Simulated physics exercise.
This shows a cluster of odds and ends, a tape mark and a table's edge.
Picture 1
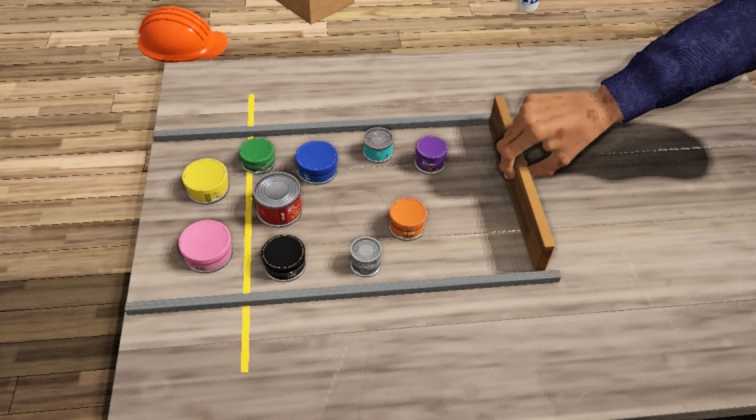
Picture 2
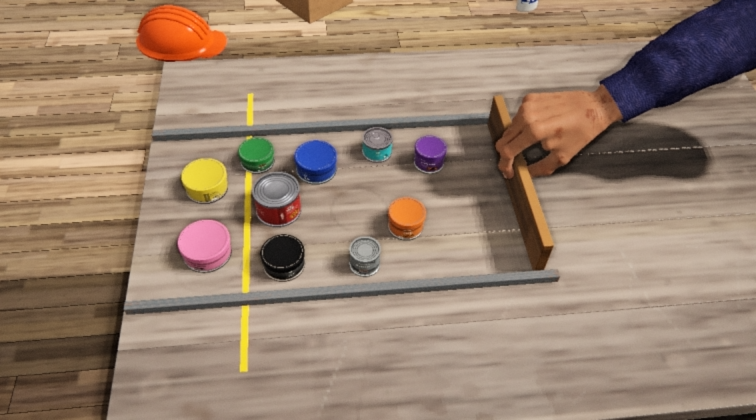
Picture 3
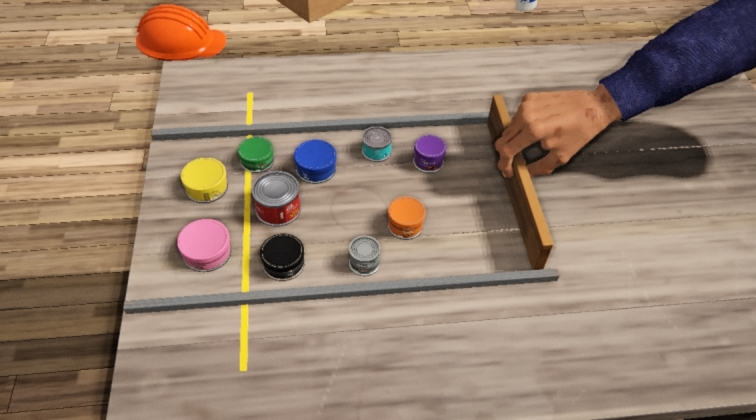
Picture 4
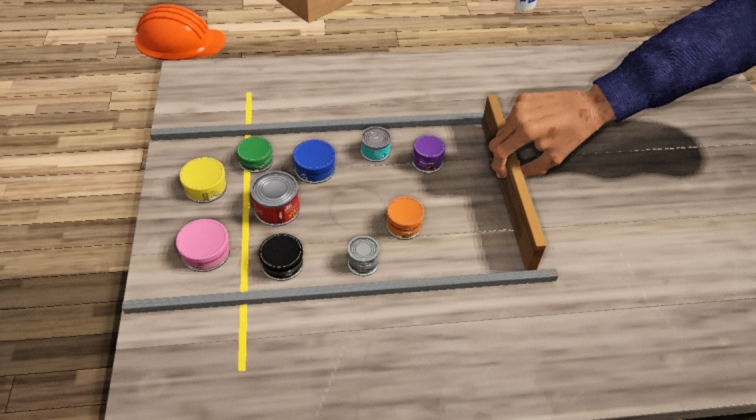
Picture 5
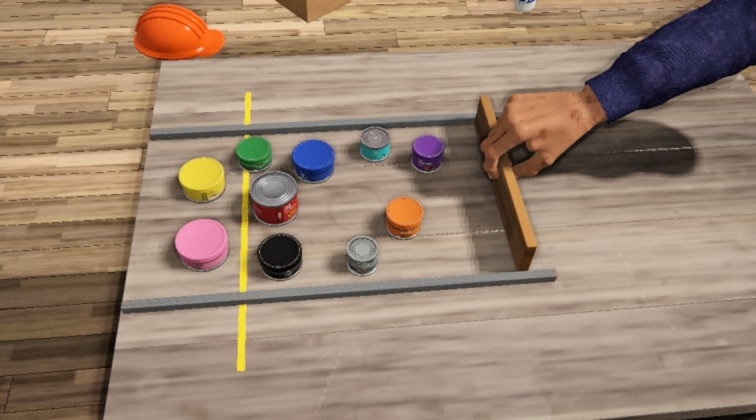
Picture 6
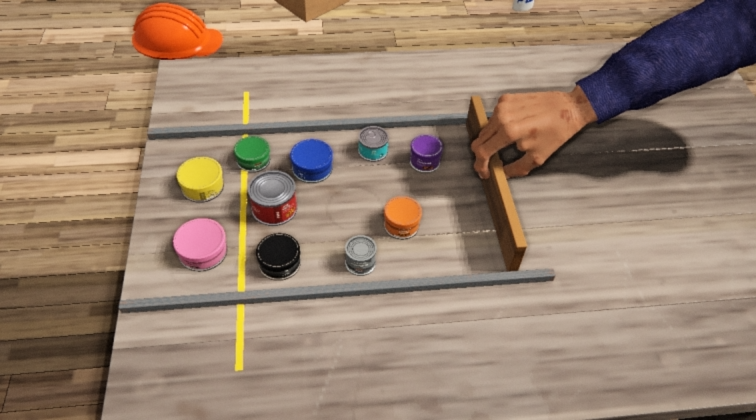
Ten small, colourful lidded pots sit between two grey rails on a pale wooden table, seen from above at an angle, with an orange hard hat beyond its far edge. Yellow and pink pots lie left of a yellow tape line, the others on or right of it. A dark-sleeved arm at right holds a brown board still, then slides it slightly left, touching none, while the view drifts very slightly.
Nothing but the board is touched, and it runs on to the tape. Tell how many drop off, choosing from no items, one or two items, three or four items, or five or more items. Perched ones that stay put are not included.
All remain.
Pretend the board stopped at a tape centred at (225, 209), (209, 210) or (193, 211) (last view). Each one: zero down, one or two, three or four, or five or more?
In turn: None at all, one or two, either one or two.
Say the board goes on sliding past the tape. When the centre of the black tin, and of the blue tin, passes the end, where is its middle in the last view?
First near (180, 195), second near (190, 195).
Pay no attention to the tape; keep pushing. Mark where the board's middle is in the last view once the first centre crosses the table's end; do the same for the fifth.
Pixels in order: Roughly (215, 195), roughly (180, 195).
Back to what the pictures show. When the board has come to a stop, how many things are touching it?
At rest, 5 are in contact.
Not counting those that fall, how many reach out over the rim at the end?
You'd get 1.
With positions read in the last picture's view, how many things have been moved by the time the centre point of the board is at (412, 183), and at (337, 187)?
Counts: 3, 6.
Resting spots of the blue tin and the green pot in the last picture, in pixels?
Looks like one lands around (189, 169), and the other around (187, 144).
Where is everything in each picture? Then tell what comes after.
The first frame shows yellow pot (206, 182); pink tin (206, 247); green pot (258, 156); board (518, 178); tape (249, 210).
The second frame shows pink tin (206, 246); turquoise tin (377, 145).
The third frame shows green pot (256, 155); grey tin (365, 256).
The fourth frame shows yellow pot (204, 180); blue tin (315, 161).
The fifth frame shows pink tin (203, 246); purple tin (428, 154).
The sixth frame shows yellow pot (201, 180); pink tin (201, 245); green pot (253, 154); board (493, 178); tape (243, 208).
A little later, none off yet; yellow pot at rest near (201, 180); pink tin at rest near (201, 245); green pot at rest near (253, 154).
Next, none off yet; yellow pot moving near (194, 181); pink tin moving near (197, 244); green pot shifted about its own width near (208, 147).
When it is over, the number that fall off is zero.
